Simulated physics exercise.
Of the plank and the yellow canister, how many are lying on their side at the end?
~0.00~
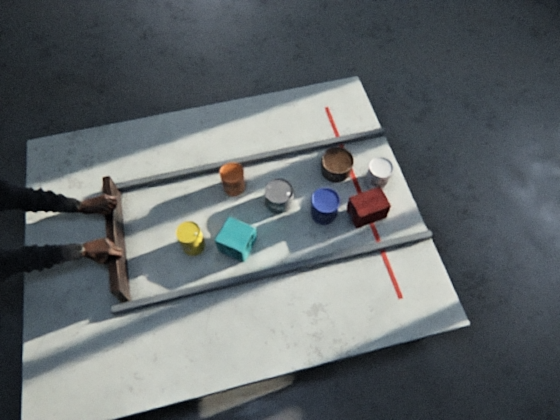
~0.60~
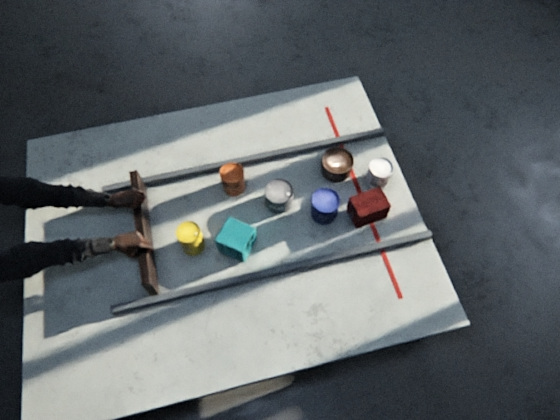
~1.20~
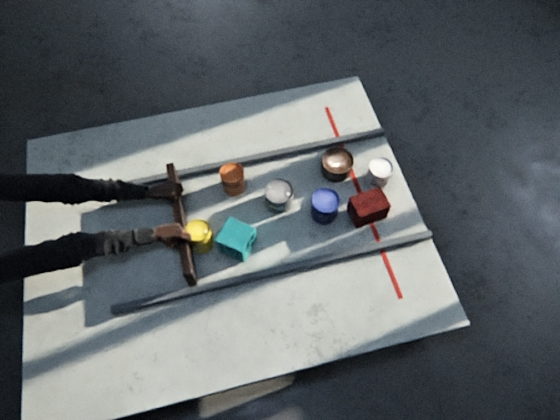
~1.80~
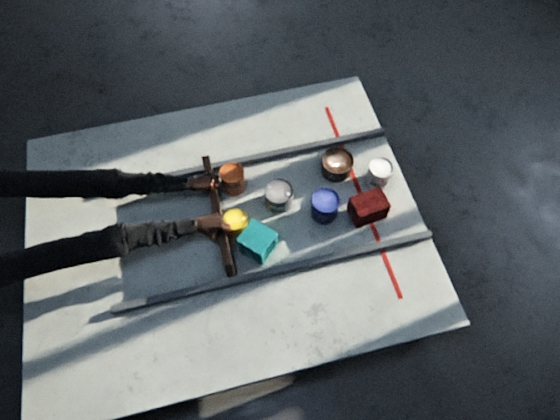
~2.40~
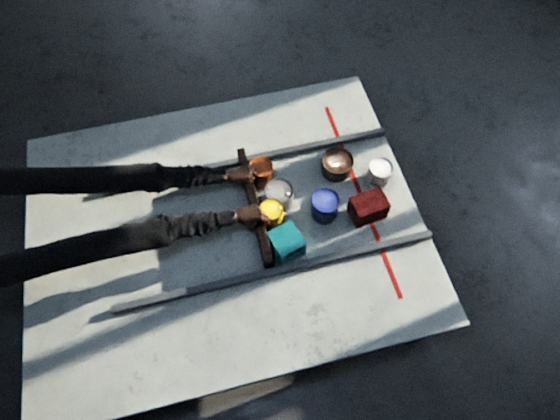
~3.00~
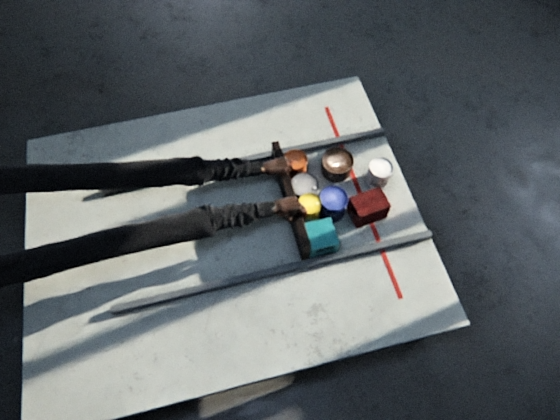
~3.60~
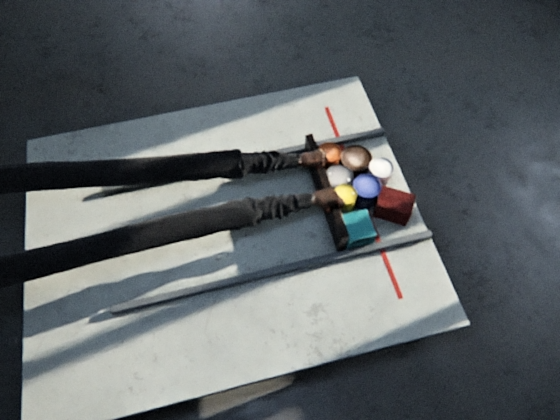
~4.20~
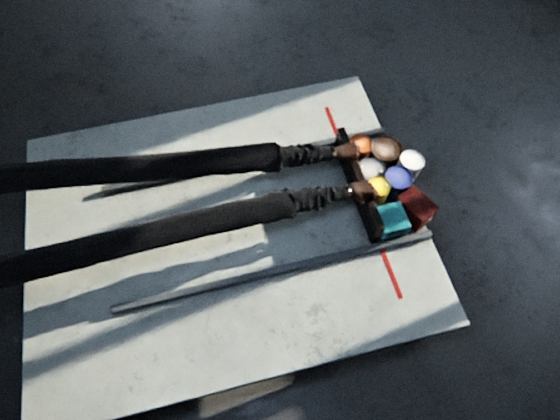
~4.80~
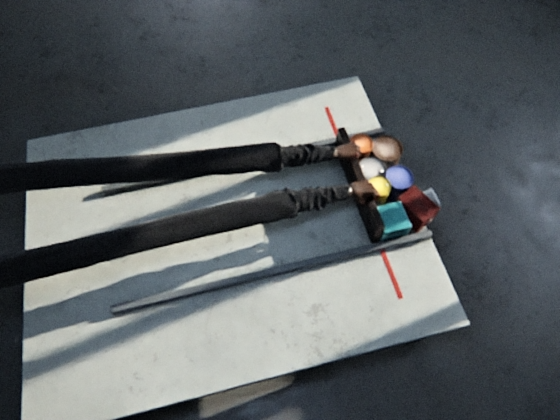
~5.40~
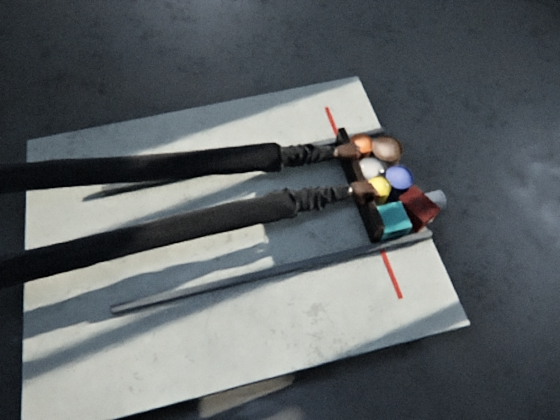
None of them are. The plank and the yellow canister are both still upright when the pushing is over.
